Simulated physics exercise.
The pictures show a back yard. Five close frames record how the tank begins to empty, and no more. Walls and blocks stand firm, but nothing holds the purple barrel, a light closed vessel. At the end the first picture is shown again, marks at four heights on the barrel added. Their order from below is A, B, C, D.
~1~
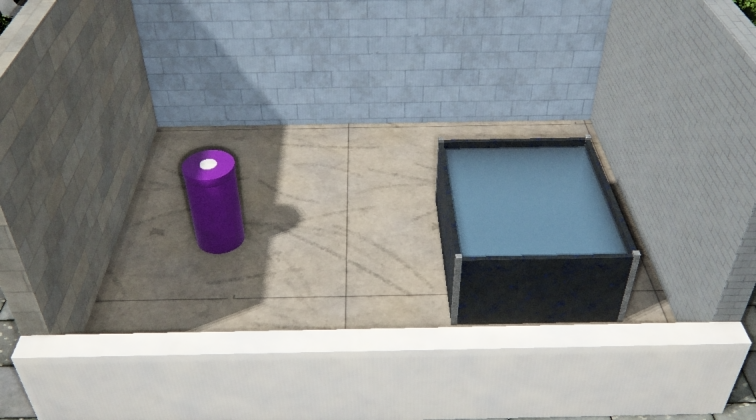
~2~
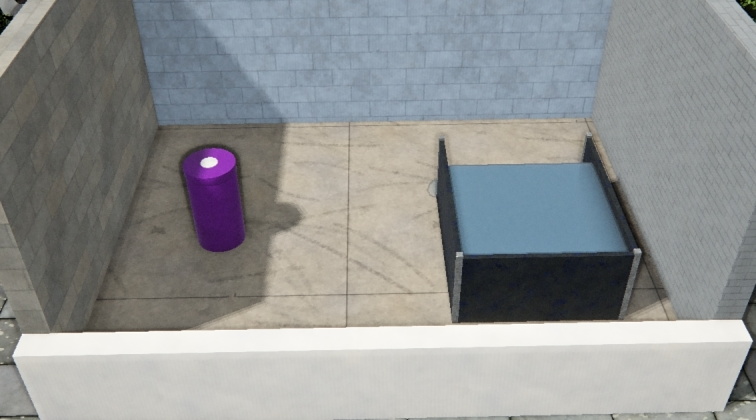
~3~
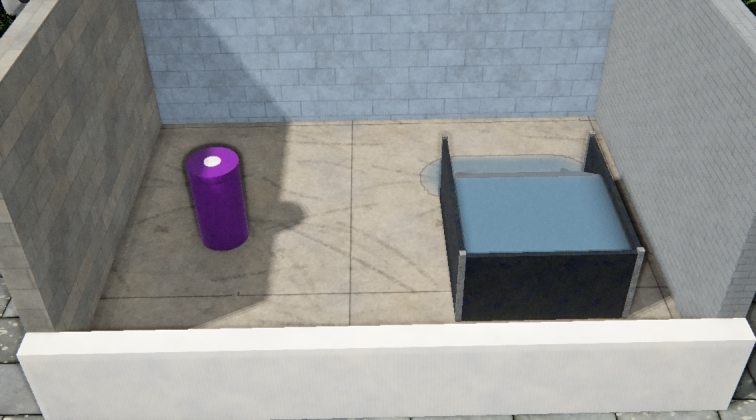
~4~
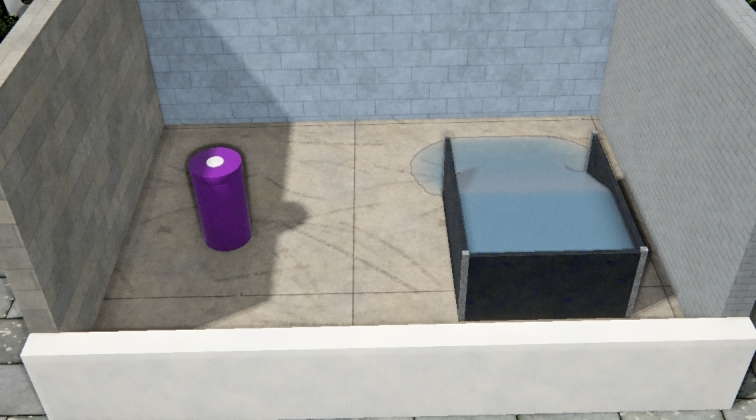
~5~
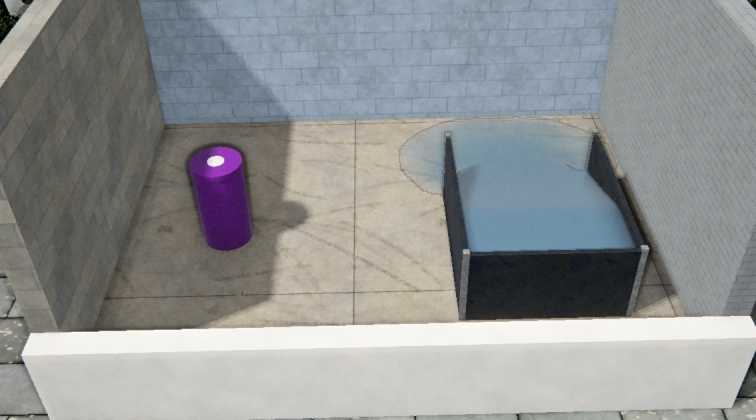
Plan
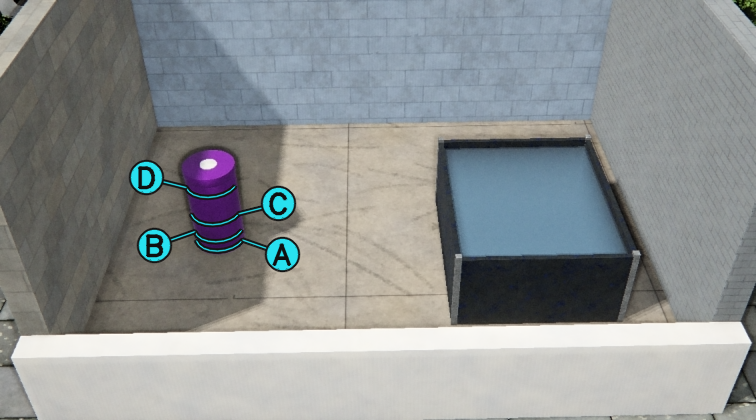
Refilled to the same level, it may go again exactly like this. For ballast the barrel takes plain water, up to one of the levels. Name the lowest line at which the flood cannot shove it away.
That is line B.
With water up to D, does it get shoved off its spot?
No, that is safe.
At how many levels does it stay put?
Three.
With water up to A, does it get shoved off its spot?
Yes.
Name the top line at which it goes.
A it is.
In cyan, A at (217, 251); B at (215, 241); C at (212, 224); D at (207, 197); from the bottom up A, B, C, D.
With A, it is pushed about 3 times its own width away.
With B, it does not move.
With C, it does not move.
With D, it does not move.
